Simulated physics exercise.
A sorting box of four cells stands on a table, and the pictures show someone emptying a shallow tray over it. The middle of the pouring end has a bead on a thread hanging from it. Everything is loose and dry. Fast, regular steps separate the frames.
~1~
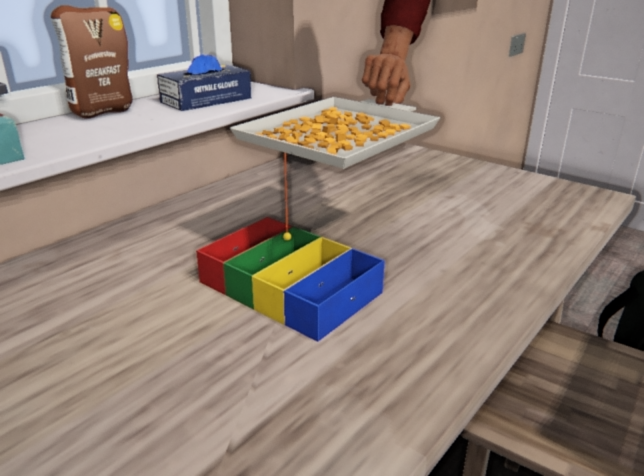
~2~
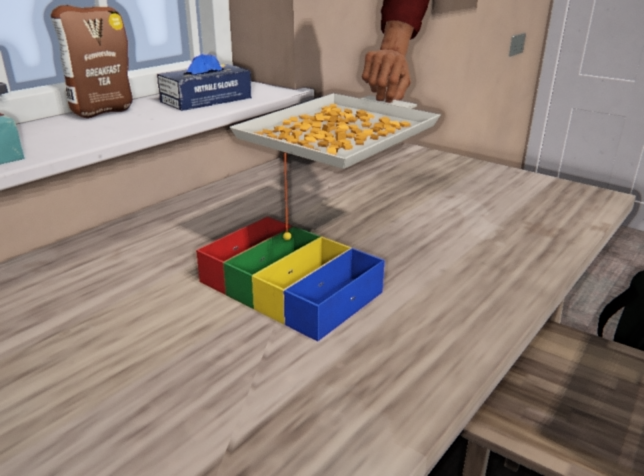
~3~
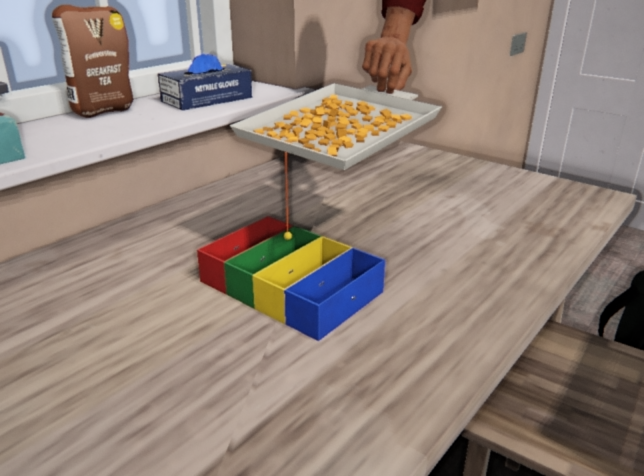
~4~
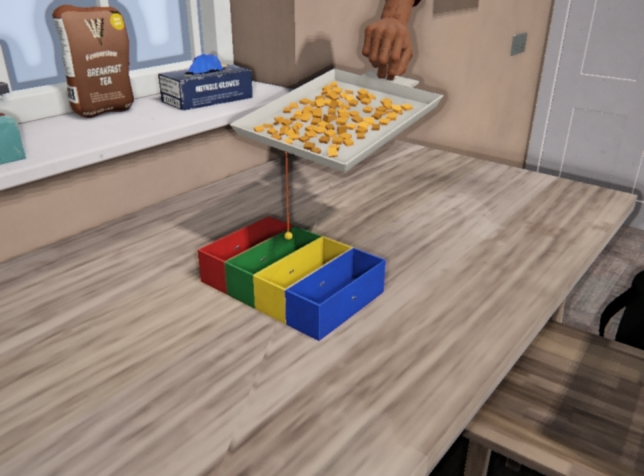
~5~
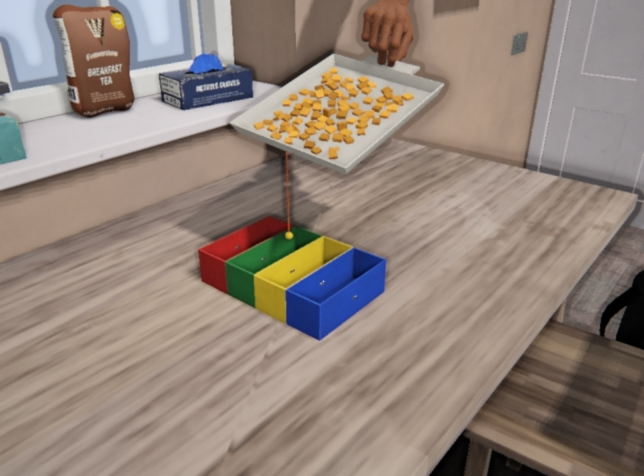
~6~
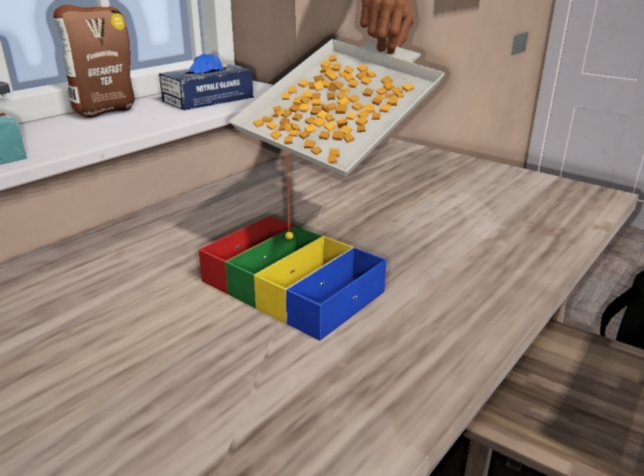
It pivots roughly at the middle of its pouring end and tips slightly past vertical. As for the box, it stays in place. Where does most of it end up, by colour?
Most of it ends up in blue.
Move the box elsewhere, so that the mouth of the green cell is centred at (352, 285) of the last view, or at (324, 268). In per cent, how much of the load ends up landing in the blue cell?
About 0% on the first try and 0% on the second.
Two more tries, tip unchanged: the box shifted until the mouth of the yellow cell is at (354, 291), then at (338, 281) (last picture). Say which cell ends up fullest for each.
For the first position it is the green one, and for the second it is yellow.
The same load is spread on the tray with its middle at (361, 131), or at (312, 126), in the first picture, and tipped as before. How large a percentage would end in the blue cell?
Roughly 60 and 50 percent, in that order.
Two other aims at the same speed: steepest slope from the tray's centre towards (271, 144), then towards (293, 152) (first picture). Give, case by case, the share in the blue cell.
Close to 0 percent first and close to 20 percent second.
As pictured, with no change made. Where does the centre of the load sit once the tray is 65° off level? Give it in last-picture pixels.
Mark it at roughly (318, 146) in the final frame.
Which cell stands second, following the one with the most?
Second position is held by the cell in yellow.
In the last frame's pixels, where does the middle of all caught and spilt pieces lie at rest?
Resting centre, last frame: Roughly (323, 302).
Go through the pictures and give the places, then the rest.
Corners of the pouring end at (237, 128) and (344, 155), level; middle of the load at (332, 130), small crackers; bead on its thread at (287, 237); red cell at (211, 269); green cell at (239, 283); yellow cell at (269, 297); blue cell at (301, 312), in the first frame.
Corners of the pouring end at (237, 127) and (344, 156), level; middle of the load at (332, 129), in the second frame.
Corners of the pouring end at (237, 125) and (344, 158), tipped barely, lowest at the right corner; middle of the load at (332, 124), in the third frame.
Corners of the pouring end at (237, 123) and (344, 161), tipped a little, lowest at the right corner; middle of the load at (332, 118), in the fourth frame.
Corners of the pouring end at (236, 121) and (345, 163), tipped clearly, lowest at the right corner; middle of the load at (332, 111), in the fifth frame.
Corners of the pouring end at (236, 120) and (345, 166), tipped clearly, lowest at the right corner; middle of the load at (332, 107); red cell at (213, 268); green cell at (241, 282); yellow cell at (271, 296); blue cell at (303, 311), in the sixth frame.
Soon after the last picture, tray tipped steeply; nearly all on the tray; a stray few falling or outside the box.
A little later, tray tipped past a quarter turn; a small part on the tray; about a third in the blue cell; about a quarter in the yellow cell; a small part in the green cell; about a quarter falling or outside the box.
Later still, tray tipped past a quarter turn; about half in the blue cell; about a third in the yellow cell; a small part in the green cell; a stray few falling or outside the box.
At rest, tray tipped past a quarter turn; about half in the blue cell; about a third in the yellow cell; a small part in the green cell; none in the red cell; a stray few outside the box.
